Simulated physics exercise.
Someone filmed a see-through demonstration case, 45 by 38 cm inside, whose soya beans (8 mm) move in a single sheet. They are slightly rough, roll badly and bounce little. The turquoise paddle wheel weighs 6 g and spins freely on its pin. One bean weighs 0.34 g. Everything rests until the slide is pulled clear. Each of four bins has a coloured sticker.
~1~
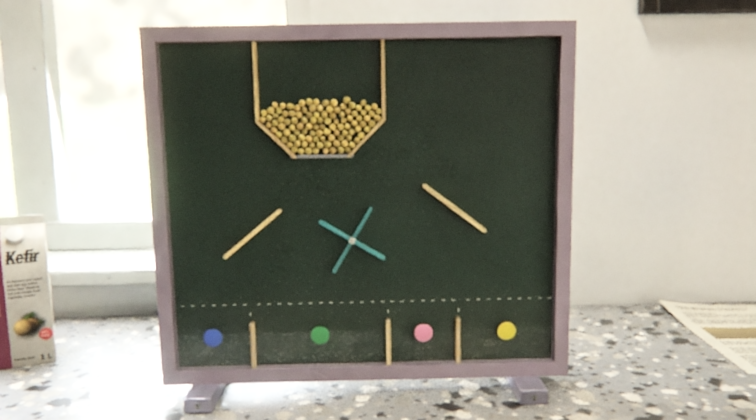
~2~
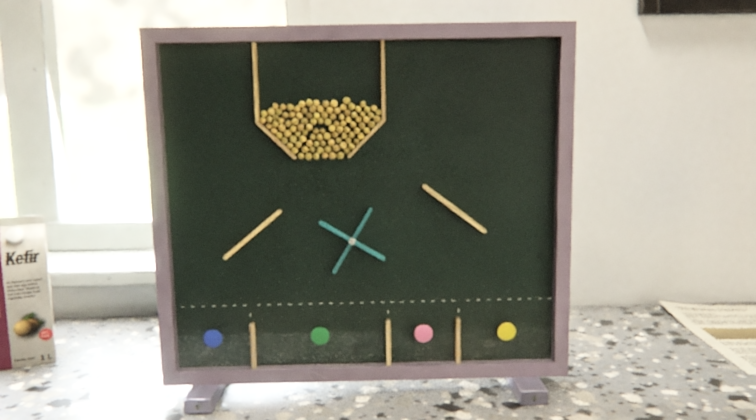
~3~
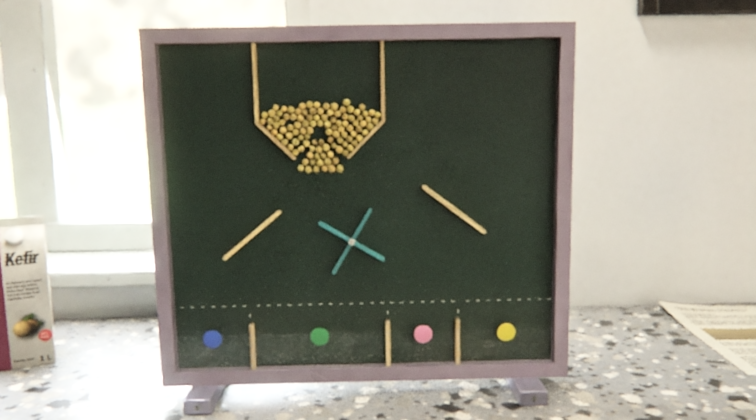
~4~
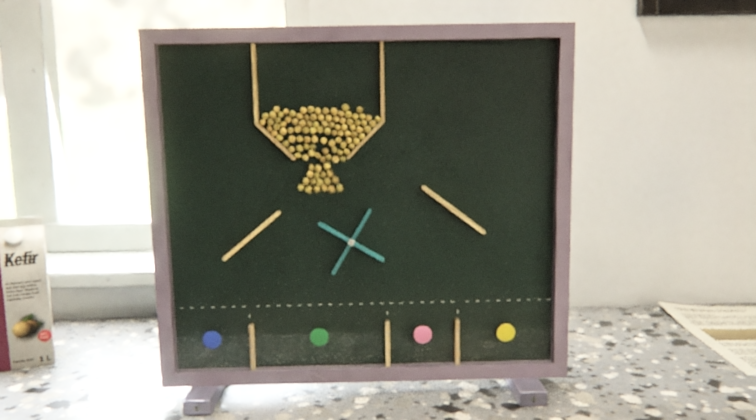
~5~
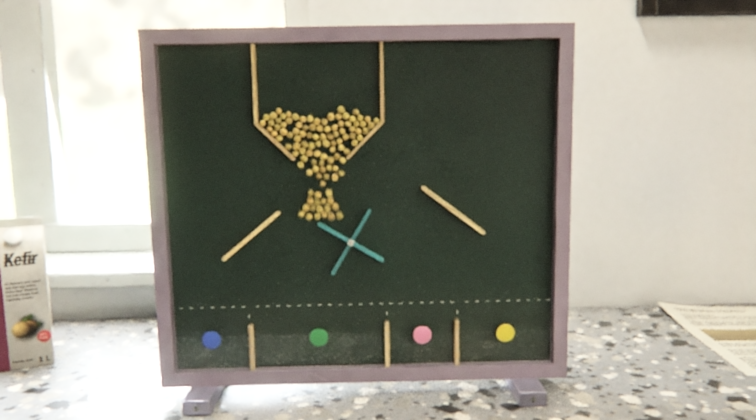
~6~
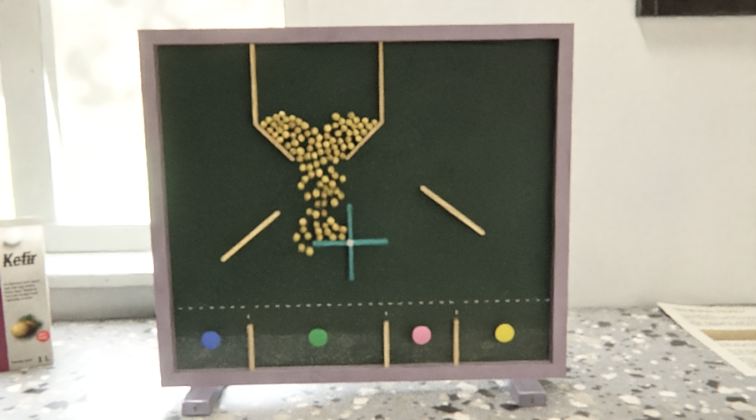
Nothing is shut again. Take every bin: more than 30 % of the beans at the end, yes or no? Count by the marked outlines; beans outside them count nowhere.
Pink bin: No; blue bin: No; green bin: Yes; yellow bin: No.
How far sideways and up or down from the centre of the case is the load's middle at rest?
Some 7 cm left and 17 cm below.
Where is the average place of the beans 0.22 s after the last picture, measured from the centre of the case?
About 7 cm left and 12 cm below.
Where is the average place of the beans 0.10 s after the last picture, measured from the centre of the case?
Some 6 cm left and 2 cm below.
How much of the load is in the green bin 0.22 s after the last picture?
Some 60 per cent.
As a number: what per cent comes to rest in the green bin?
Roughly 100 per cent.
Then, 0.10 s after the last picture, the beans' middle is 6 cm left of and 2 cm below the centre; green 20 %.
Then, 0.22 s after the last picture, the beans' middle is 7 cm left of and 12 cm below the centre; green 60 %.
Then, 0.45 s after the last picture, the beans' middle is 7 cm left of and 16 cm below the centre; green 100 %.
All still 1.6 s after it, pink 0 %, blue 0 %, green 100 %, yellow 0 %.
